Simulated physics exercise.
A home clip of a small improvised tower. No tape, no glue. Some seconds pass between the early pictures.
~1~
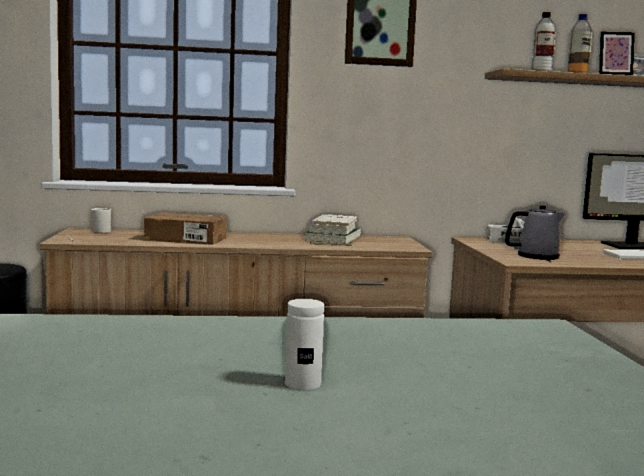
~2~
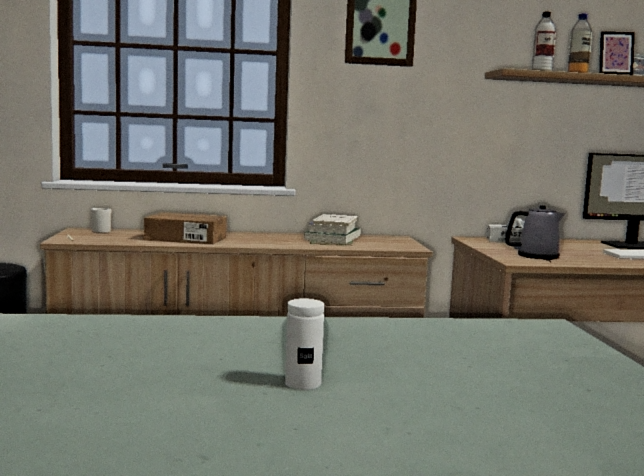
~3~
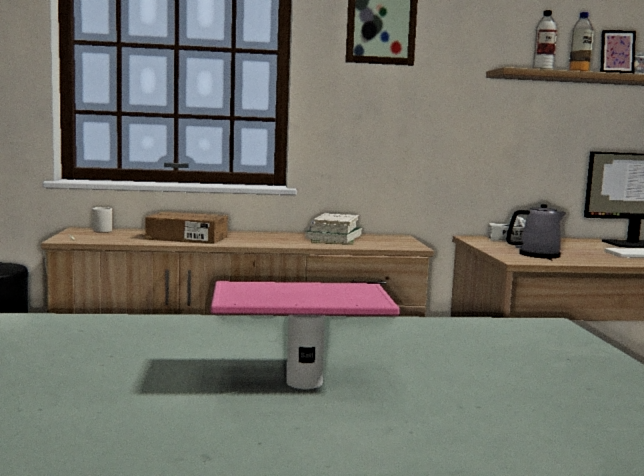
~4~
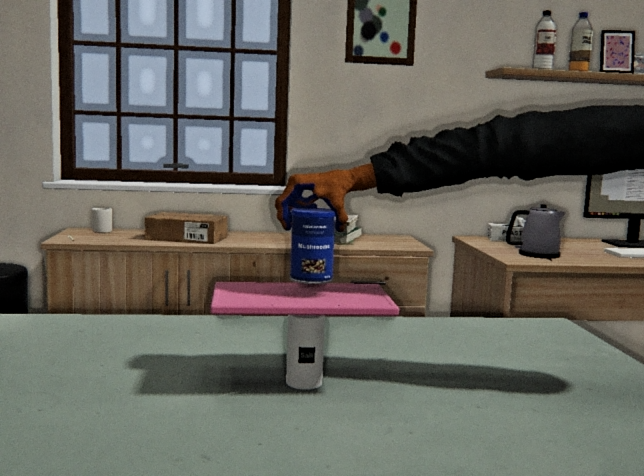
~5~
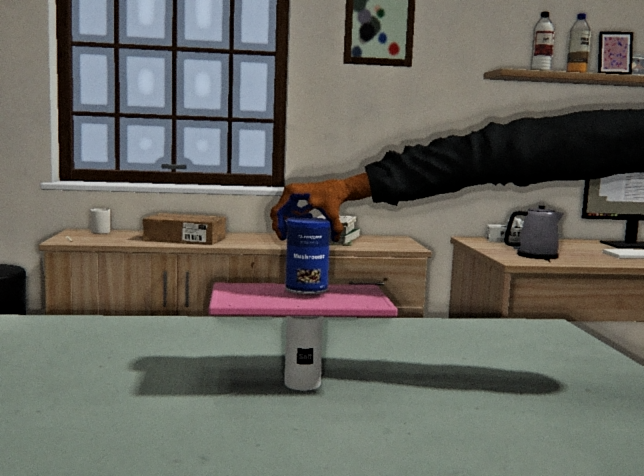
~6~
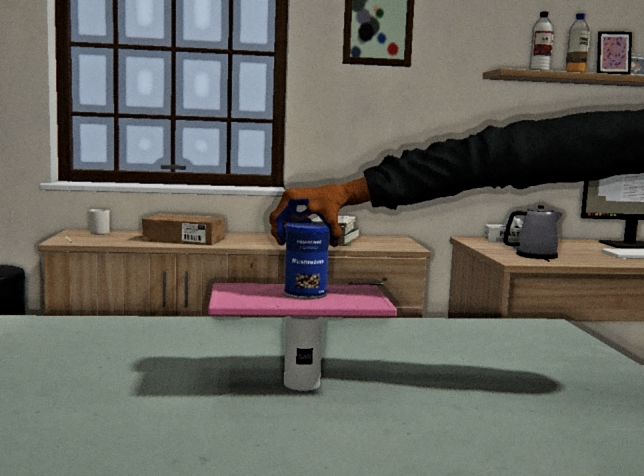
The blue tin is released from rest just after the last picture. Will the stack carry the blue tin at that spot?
Outcome: The stack keeps its balance.
Then, 0.30 s on from there, no change.
Then, 0.70 s on from there, blue tin resting near (307, 260).
In the end, all 3 unmoved. At the end, from the last picture's camera, blue tin near (307, 260). The stack holds.
